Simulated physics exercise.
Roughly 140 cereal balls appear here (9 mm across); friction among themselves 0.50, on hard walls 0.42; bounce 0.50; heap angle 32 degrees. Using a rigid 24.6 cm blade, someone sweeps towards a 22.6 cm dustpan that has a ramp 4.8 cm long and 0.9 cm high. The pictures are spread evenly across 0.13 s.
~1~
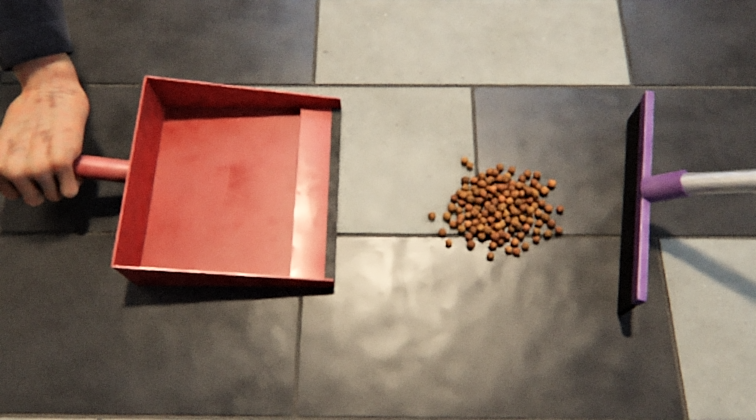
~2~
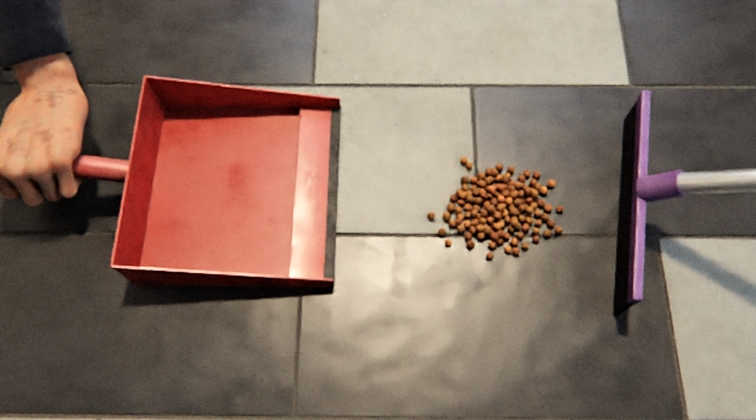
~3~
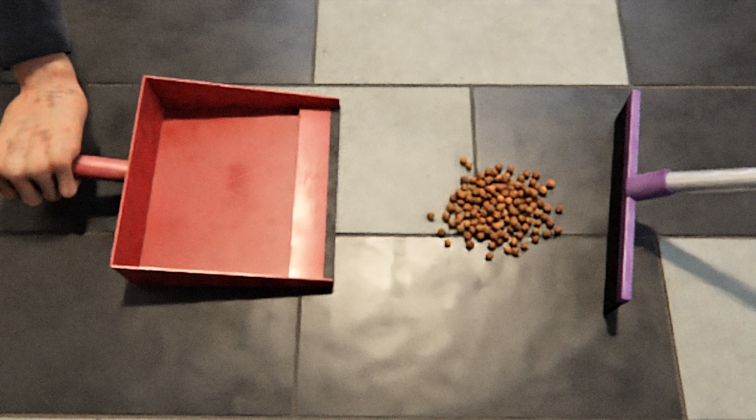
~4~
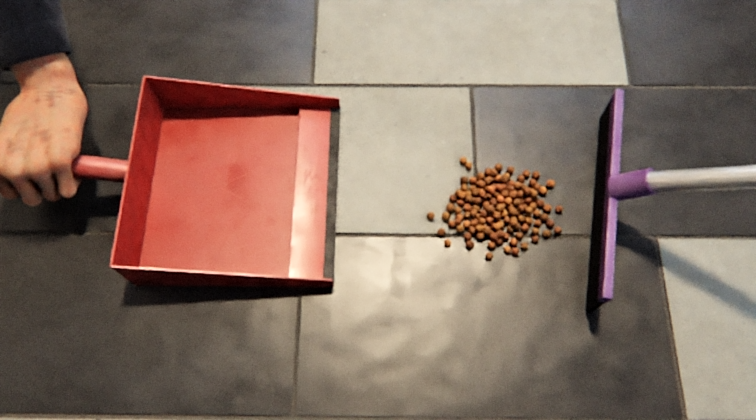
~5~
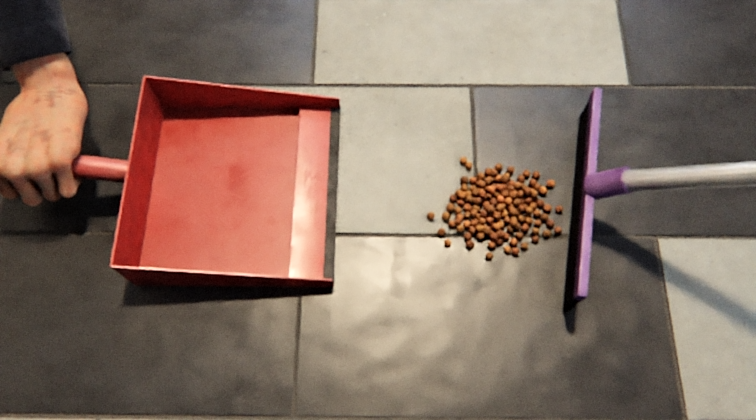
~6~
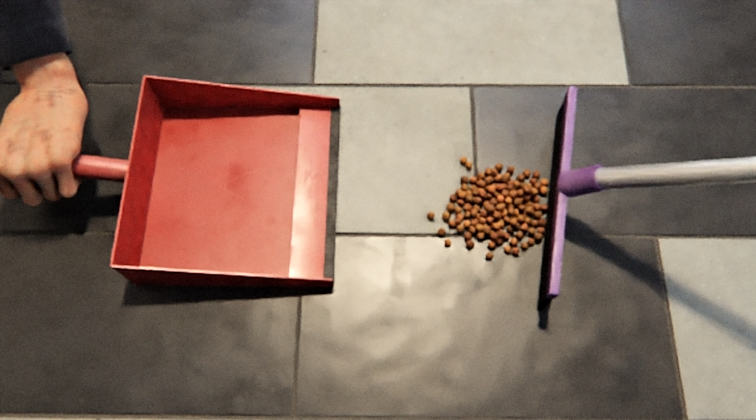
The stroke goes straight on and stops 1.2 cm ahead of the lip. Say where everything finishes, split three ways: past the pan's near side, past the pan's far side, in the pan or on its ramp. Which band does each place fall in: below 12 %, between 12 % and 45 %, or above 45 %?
As I see it, near side: A meagre share; far side: A meagre share; pan: The principal share.
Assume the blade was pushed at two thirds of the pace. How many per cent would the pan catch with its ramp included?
I'd guess it lands at about 35 per cent.
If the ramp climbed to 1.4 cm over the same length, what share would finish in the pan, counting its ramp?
That would give something like 40 per cent.
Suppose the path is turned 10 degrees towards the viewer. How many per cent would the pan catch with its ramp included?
Under that change, roughly 45 in a hundred.
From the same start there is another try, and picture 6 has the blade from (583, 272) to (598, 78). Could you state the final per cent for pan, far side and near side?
That ends as pan 30, far 20, and near 0.
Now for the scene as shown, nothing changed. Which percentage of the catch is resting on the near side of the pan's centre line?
Roughly 50 in a hundred.
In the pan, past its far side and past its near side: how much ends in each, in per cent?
Near side 5 %, far side 5 %, pan 50 %.
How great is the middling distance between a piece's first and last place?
22 cm or so.
Then, 0.10 s after the last picture, middle of the blade 13 cm from the lip; 0 % over the lip, far side 0 %, near side 0 %.
Then, 0.18 s after the last picture, middle of the blade 5 cm from the lip; 0 % over the lip, far side 5 %, near side 5 %.
Then, 0.39 s after the last picture, middle of the blade 3 cm from the lip; 55 % over the lip, far side 5 %, near side 5 %.
In the end, near side 5 %, far side 5 %, pan 50 %, in front of the lip or behind the blade 40 %.
